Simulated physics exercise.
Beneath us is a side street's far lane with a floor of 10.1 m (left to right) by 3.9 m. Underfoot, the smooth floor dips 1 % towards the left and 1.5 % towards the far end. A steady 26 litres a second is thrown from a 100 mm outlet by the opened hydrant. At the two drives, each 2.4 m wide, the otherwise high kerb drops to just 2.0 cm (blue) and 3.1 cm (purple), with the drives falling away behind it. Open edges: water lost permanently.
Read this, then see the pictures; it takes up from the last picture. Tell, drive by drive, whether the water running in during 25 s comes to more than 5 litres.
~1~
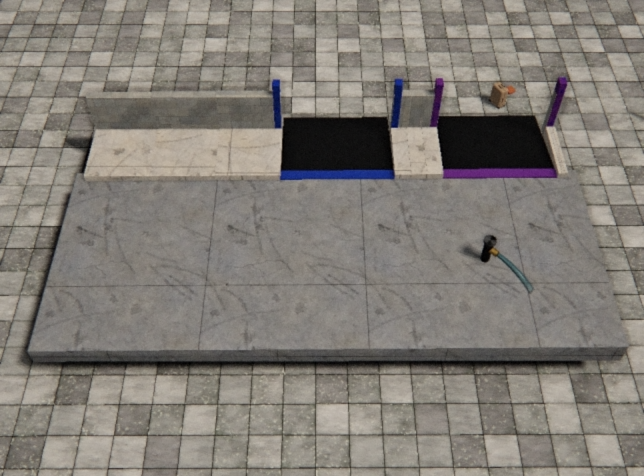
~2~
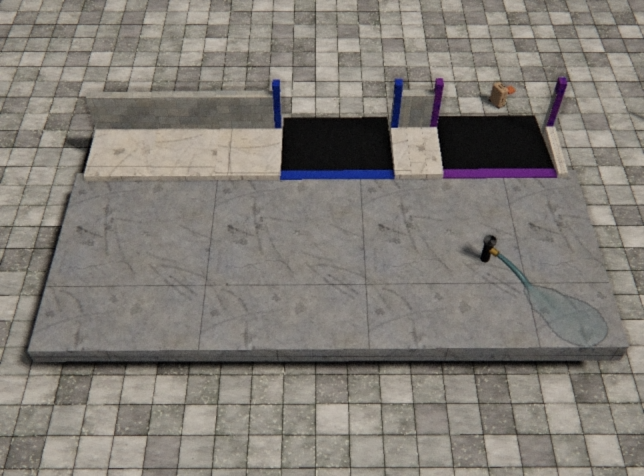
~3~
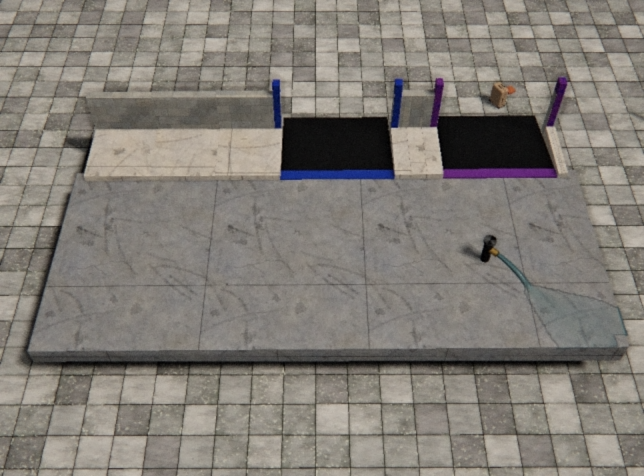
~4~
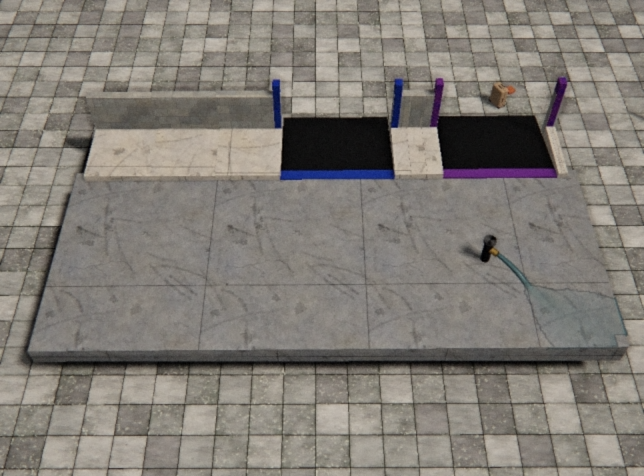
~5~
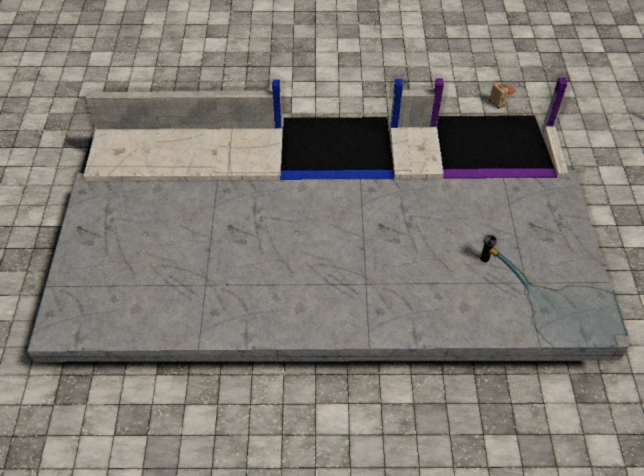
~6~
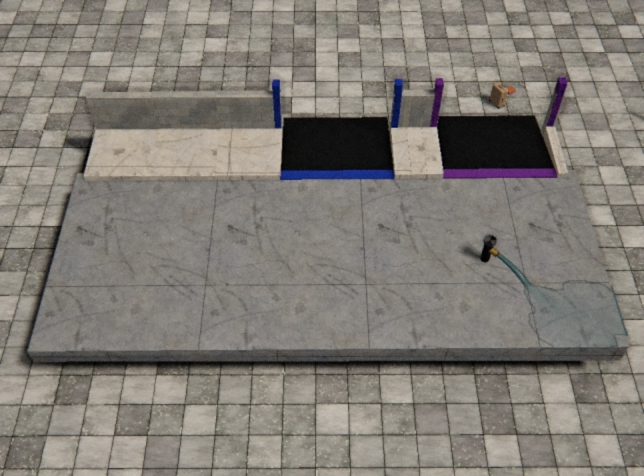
Drive by drive: The blue driveway gets 5 litres or less, the purple driveway gets 5 litres or less.
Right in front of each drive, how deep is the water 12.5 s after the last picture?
In centimetres, blue: 0.0; purple: 0.0.
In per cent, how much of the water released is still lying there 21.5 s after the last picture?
Around 6 out of every hundred.
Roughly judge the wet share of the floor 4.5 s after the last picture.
Roughly 5 percent.
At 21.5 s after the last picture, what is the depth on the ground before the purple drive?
It comes to some 0.0 cm deep at that spot.
Then, 1.5 s after the last picture water covers 5 % of the floor and is deepest (6 cm) near (615, 344); blue driveway not reached, purple driveway not reached.
Then, 4.5 s after the last picture water covers 5 % of the floor and is deepest (6 cm) near (615, 344); blue driveway not reached, purple driveway not reached.
Then, 8.5 s after the last picture water covers 5 % of the floor and is deepest (6 cm) near (615, 344); blue driveway not reached, purple driveway not reached.
Then, 12.5 s after the last picture water covers 5 % of the floor and is deepest (6 cm) near (615, 344); blue driveway not reached, purple driveway not reached.
Then, 21.5 s after the last picture water covers 5 % of the floor and is deepest (6 cm) near (615, 344); blue driveway not reached, purple driveway not reached.
